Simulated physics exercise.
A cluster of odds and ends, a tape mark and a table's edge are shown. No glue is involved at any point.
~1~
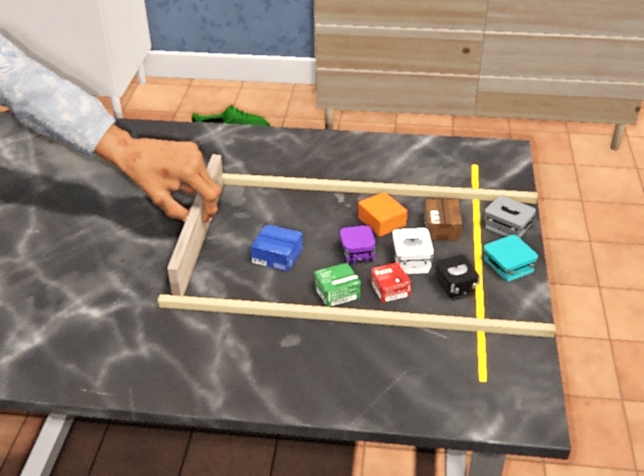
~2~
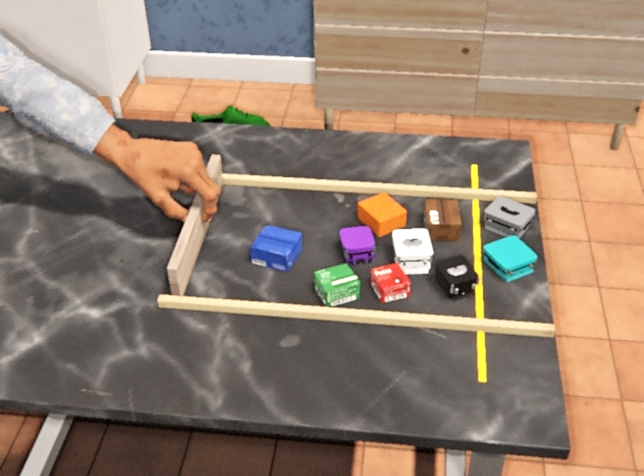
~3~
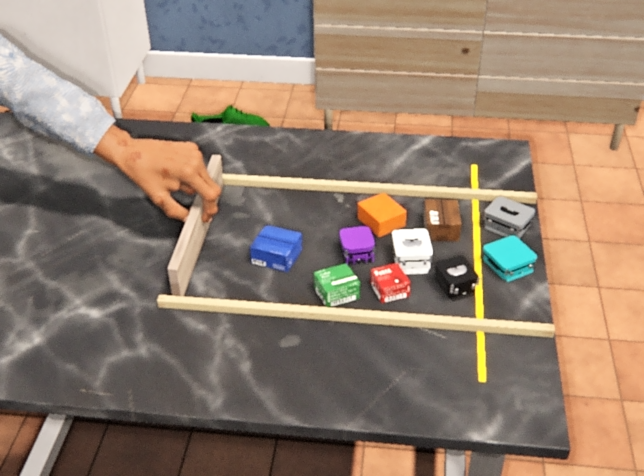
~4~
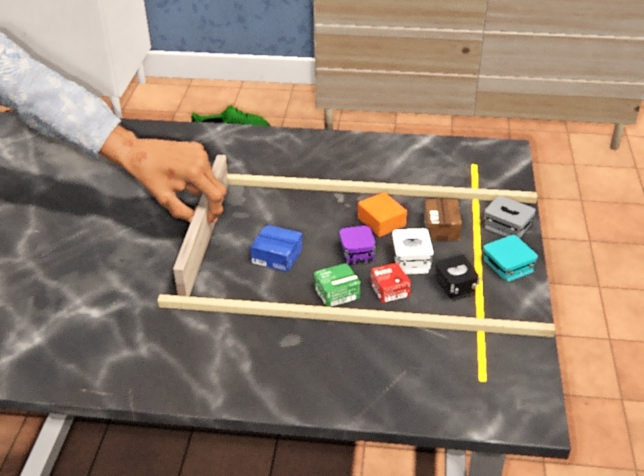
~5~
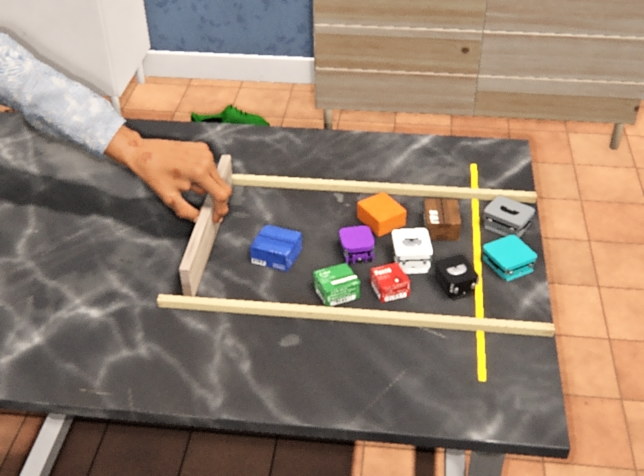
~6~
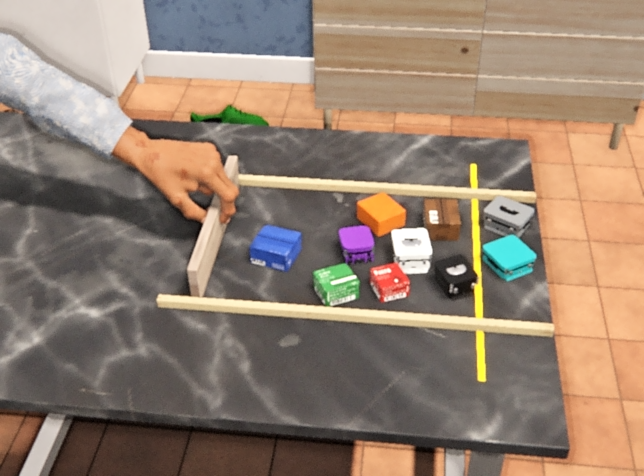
On a dark marbled table, a hand held a wooden board upright between two pale strips, then slid it slightly right towards a cluster of colourful little boxes, which stayed still near a yellow line.
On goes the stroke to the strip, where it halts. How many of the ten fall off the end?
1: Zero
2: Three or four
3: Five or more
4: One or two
Option 2: Three or four.
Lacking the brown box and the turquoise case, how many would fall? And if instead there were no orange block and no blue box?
Count: 2 (first case); 2 (second).
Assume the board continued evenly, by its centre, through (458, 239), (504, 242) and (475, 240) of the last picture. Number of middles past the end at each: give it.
3; 7; 4.
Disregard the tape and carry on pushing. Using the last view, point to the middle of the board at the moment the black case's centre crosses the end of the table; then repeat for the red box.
The middle is at (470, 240) when it's the black case, and at (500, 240) when it's the red box.
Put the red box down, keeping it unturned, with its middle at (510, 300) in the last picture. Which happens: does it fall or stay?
From that start, the red box stays.
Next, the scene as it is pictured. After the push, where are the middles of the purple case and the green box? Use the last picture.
They end up close to (534, 256) and (499, 307).
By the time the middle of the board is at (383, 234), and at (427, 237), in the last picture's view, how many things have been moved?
So far 9, and 10 at the second.
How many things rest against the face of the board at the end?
The count is 3.
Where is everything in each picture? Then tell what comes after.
Grey case (509, 219); turquoise case (510, 259); black case (457, 278); board (198, 222); tape (478, 257), in the first frame.
Turquoise case (509, 259); brown box (442, 220), in the second frame.
Black case (456, 279); purple case (357, 246), in the third frame.
Grey case (509, 219); blue box (277, 248), in the fourth frame.
Turquoise case (509, 258); red box (390, 282), in the fifth frame.
Grey case (508, 219); turquoise case (508, 259); black case (455, 278); board (216, 223); tape (477, 257), in the sixth frame.
Early on, none off yet; grey case at rest near (508, 219); turquoise case at rest near (508, 259); black case at rest near (455, 278).
A while later, none off yet; grey case at rest near (508, 219); turquoise case travelled a little near (524, 260); black case travelled a little near (470, 281).
Finally, the number that fall off is three or four; lost, white case, black case, turquoise case and grey case.
